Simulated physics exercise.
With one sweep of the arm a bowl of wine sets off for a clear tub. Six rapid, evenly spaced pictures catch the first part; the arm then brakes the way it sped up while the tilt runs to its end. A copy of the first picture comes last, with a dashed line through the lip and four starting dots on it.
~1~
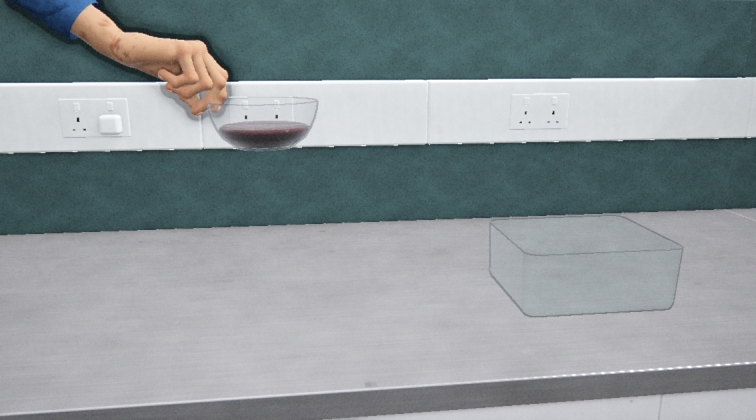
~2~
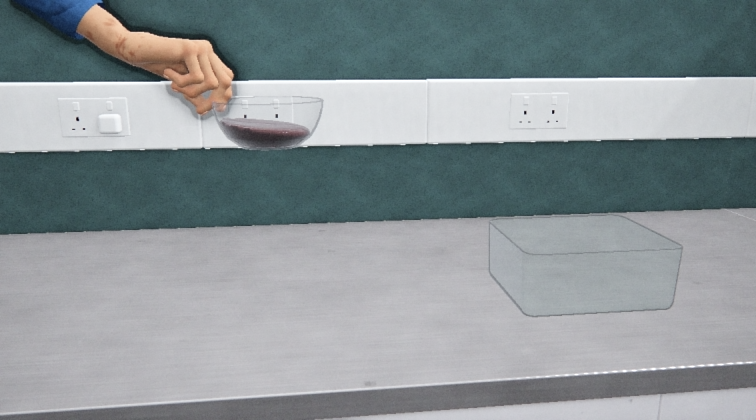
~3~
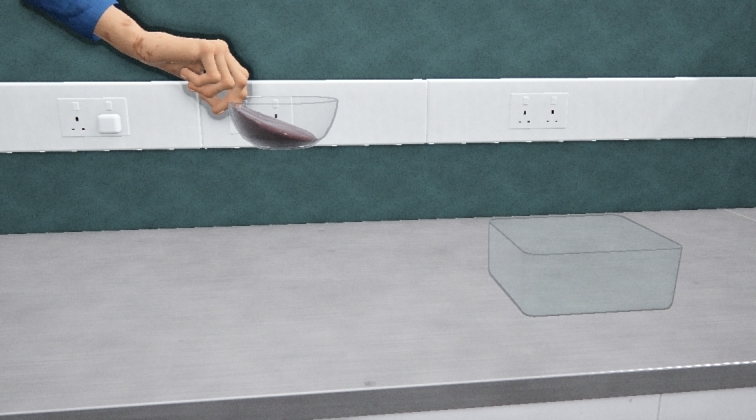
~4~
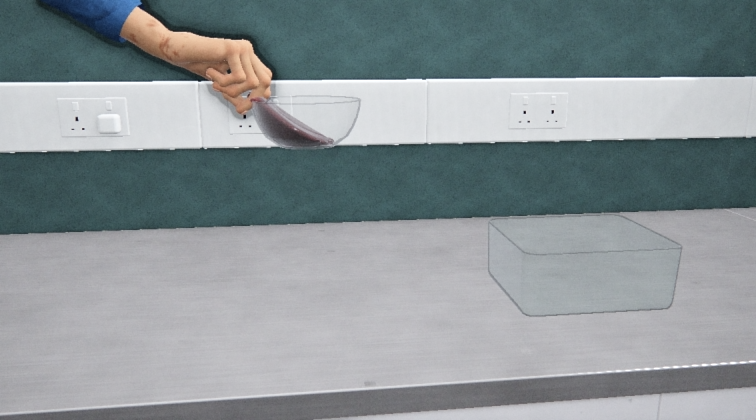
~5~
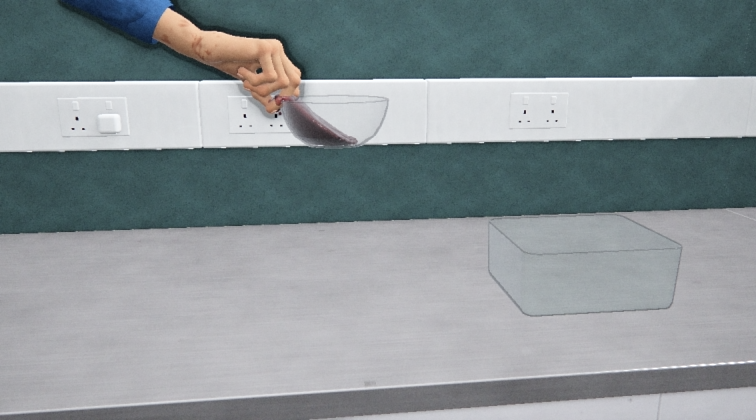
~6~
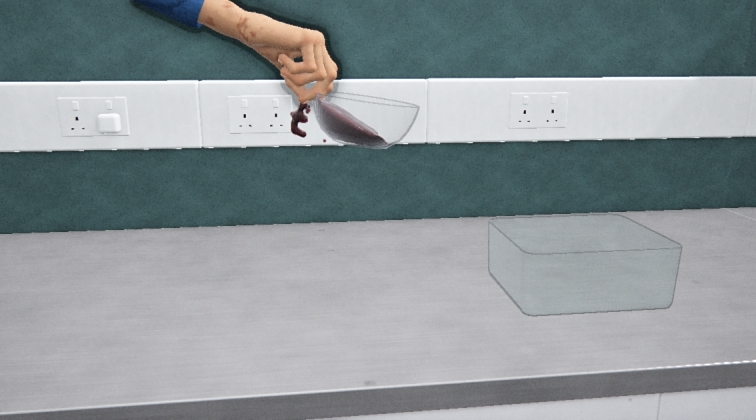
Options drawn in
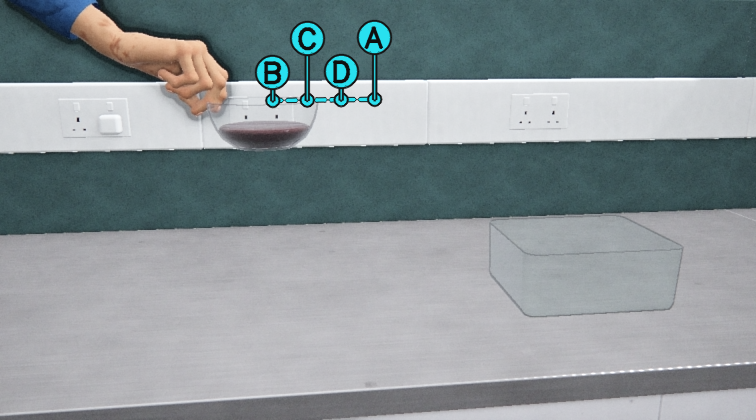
At the start, a hand at the upper left holds a clear bowl of dark red liquid above a grey counter, with a clear tub at right. The arm sweeps the bowl rightward and the liquid climbs its left side, then slops over that rim as the bowl tilts slightly.
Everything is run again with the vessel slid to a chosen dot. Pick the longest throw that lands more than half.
B will do.
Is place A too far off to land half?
No.
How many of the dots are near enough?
All of them.
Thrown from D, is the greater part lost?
No, that is safe.
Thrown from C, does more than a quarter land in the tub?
Yes, it does.
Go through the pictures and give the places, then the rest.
In the first picture, upright, lip at (316, 100); tub from (521, 316) to (671, 307); nothing has left yet.
In the second picture, upright, lip at (321, 99); nothing has left yet.
In the third picture, upright, lip at (336, 99); nothing has left yet.
In the fourth picture, upright, lip at (359, 98); wine is over the rim, down to (250, 99).
In the fifth picture, upright, lip at (386, 98); wine is over the rim, down to (280, 113).
In the sixth picture, tipped about 8°, lip at (417, 105); wine is over the rim, down to (325, 141).
In cyan, A at (374, 99); B at (272, 100); C at (307, 100); D at (341, 99).
Choosing A, about 69 % lands in the tub, 13 % falls short and 18 % goes beside or beyond.
Choosing B, about 62 % lands in the tub, 32 % falls short and 6 % goes beside or beyond.
Choosing C, about 75 % lands in the tub, 17 % falls short and 9 % goes beside or beyond.
Choosing D, about 78 % lands in the tub, 14 % falls short and 9 % goes beside or beyond.
